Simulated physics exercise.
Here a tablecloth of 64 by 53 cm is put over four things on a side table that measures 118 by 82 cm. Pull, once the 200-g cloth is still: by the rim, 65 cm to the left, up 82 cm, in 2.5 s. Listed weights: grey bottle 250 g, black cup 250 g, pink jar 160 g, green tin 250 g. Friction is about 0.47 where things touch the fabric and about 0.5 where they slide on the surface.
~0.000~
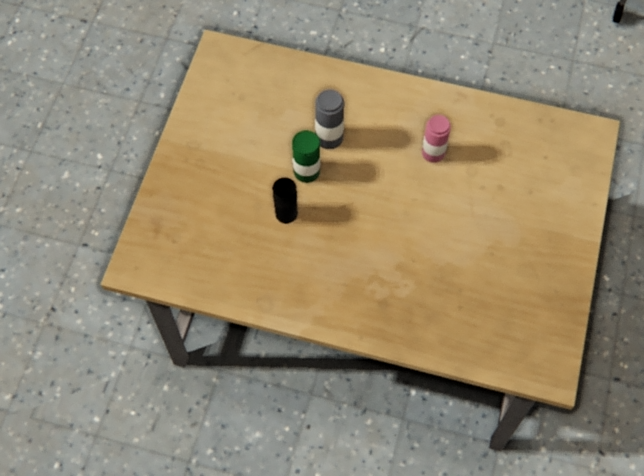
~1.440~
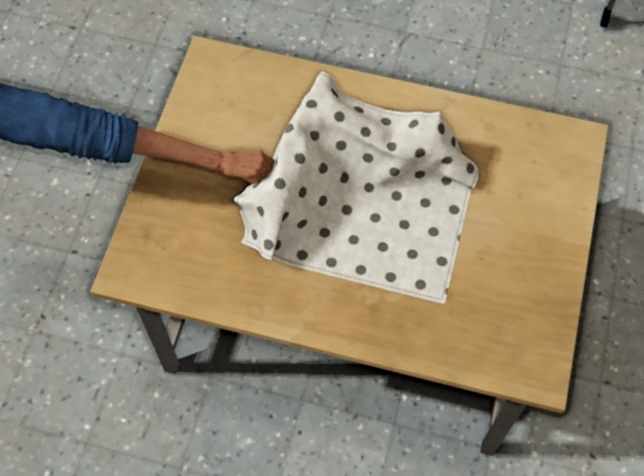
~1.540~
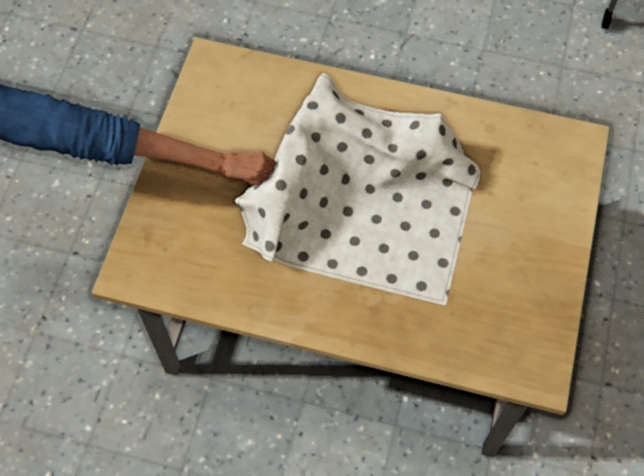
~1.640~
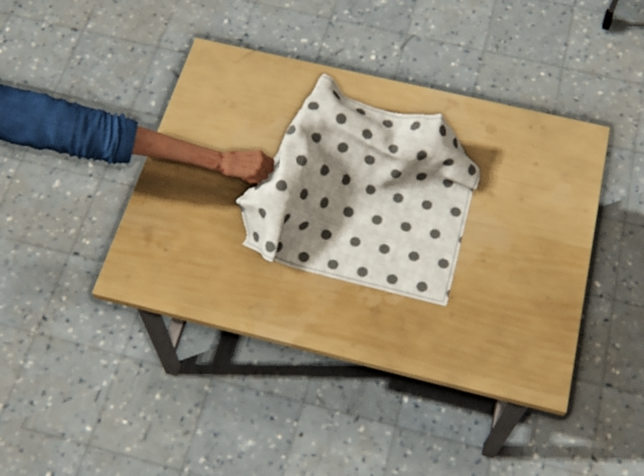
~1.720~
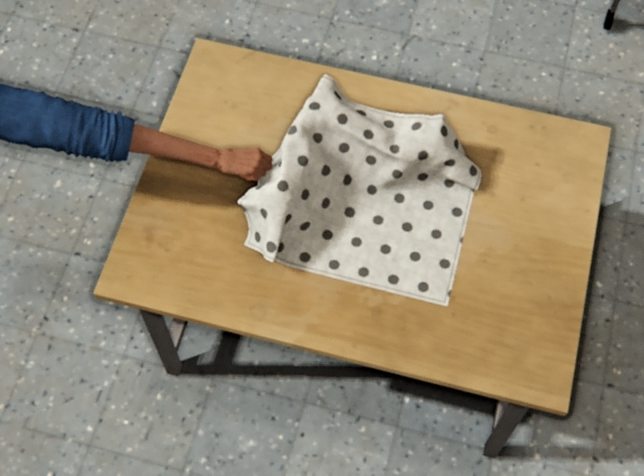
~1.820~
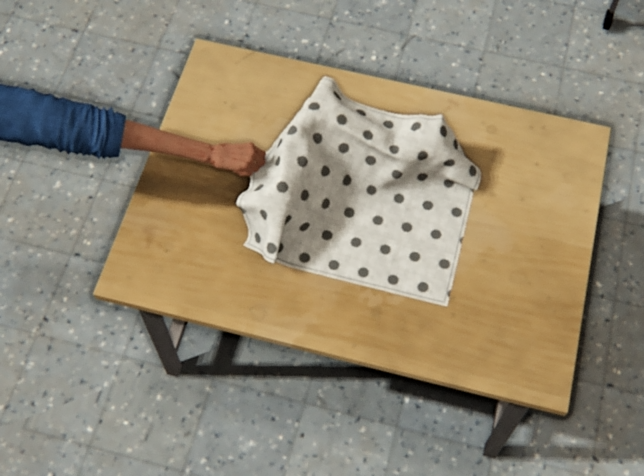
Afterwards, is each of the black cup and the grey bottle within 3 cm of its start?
In the end the black cup fails to hold its ground. The grey bottle holds its ground.
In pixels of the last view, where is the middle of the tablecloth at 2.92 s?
(165, 123) or thereabouts.
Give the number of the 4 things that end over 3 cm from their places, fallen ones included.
That gives 2.
After 2.4 s, middle of the tablecloth at (296, 175); black cup on its side, 10 cm off its start.
After 2.9 s, middle of the tablecloth at (165, 123); black cup on its side, 19 cm off its start, green tin 2 cm off its start.
After 3.5 s, middle of the tablecloth at a place out of view; black cup on its side, 35 cm off its start at (141, 249), green tin on its side, 11 cm off its start at (262, 156).
After 4.0 s, middle of the tablecloth at a place out of view; black cup over the edge, green tin on its side, 11 cm off its start.
After 4.8 s, middle of the tablecloth at a place out of view; black cup over the edge, grey bottle 0 cm off its start at (321, 108), green tin on its side, 11 cm off its start at (262, 156).
